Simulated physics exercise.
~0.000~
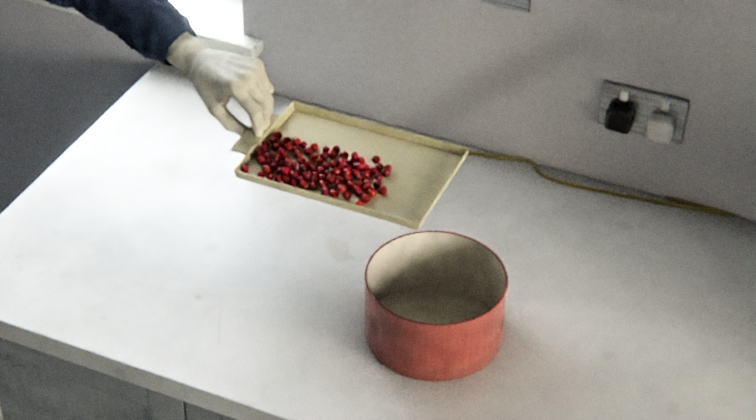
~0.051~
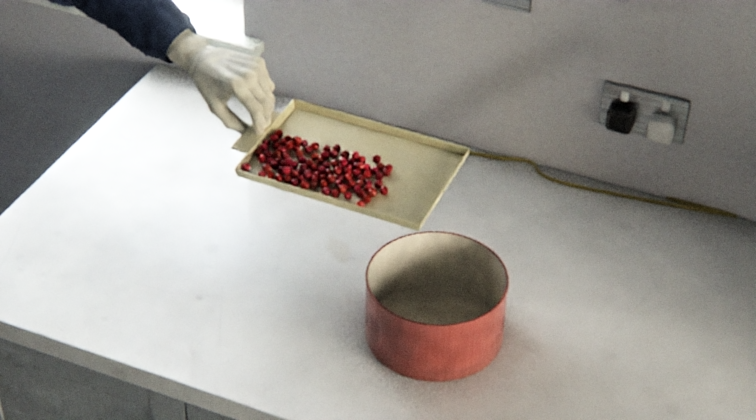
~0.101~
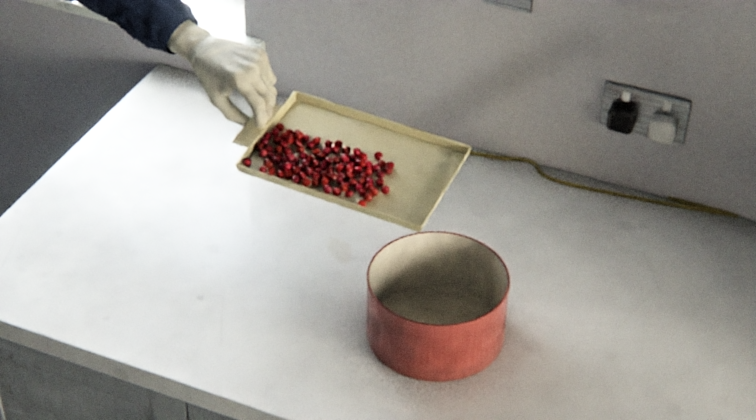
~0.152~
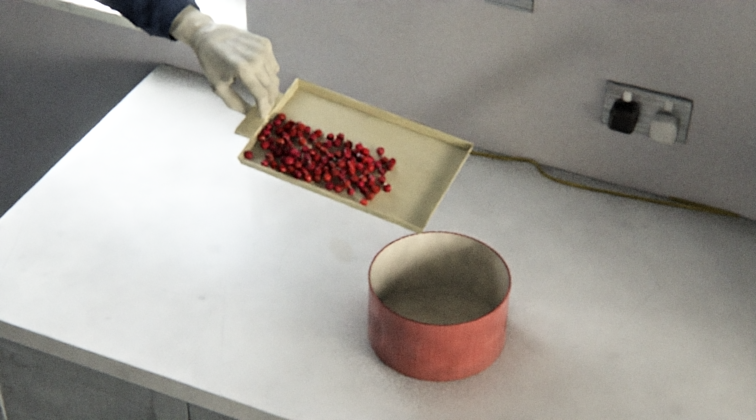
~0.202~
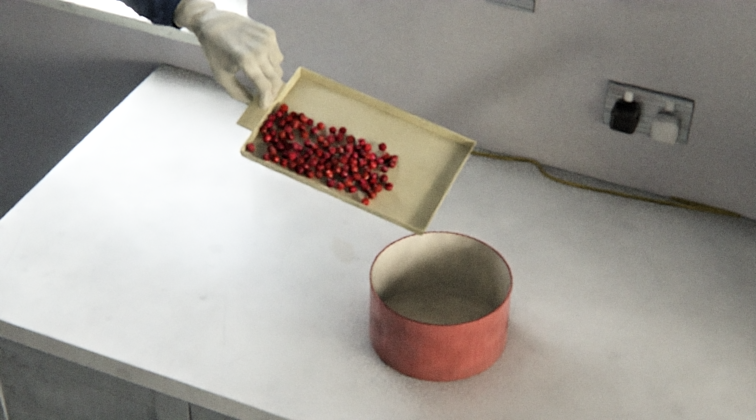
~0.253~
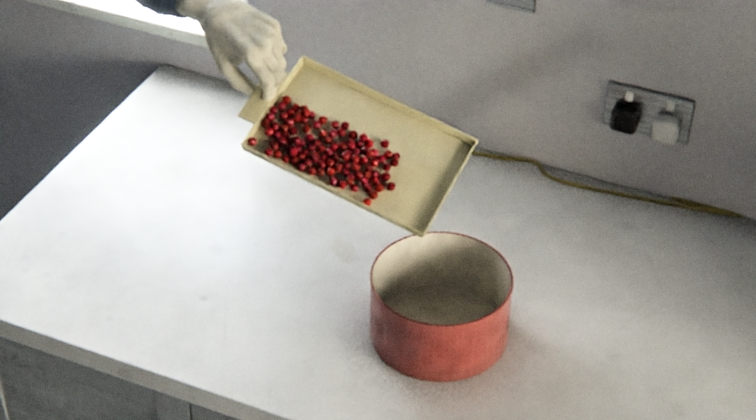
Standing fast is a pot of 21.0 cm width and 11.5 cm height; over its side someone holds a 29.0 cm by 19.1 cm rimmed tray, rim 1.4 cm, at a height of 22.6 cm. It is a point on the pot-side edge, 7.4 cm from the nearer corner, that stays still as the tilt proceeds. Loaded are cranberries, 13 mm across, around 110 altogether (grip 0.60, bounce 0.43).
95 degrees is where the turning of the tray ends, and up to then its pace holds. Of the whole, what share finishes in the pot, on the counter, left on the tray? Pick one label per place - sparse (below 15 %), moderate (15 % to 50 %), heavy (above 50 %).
Pot: Heavy; counter: Sparse; tray: Sparse.
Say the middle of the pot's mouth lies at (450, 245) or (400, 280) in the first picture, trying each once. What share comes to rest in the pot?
Spot one: Some 35 per cent; spot two: Some 100 per cent.
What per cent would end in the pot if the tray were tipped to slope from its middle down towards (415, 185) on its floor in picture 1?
Roughly 75 % of the pieces.
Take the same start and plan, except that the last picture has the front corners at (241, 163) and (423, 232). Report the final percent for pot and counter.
Split: Pot = 40, counter = 60.
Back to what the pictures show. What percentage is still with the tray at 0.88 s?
Around 90 percent.
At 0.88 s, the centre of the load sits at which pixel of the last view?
At that time the load is centred around (404, 206).
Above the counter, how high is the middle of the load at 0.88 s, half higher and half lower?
Around 26 cm up.
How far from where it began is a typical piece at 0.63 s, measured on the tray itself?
Displacement on the tray: Roughly 9 cm.
After 0.63 s, tilt 56 degrees; the tray holds 100 %, the pot 0 %.
After 0.88 s, tilt 81 degrees; the tray holds 90 %, the pot 10 %.
After 1.23 s, tilt 95 degrees; the tray holds 10 %, the pot 80 %.
At rest (2.0 s), pot 95 %, counter 5 %, tray 0 %.
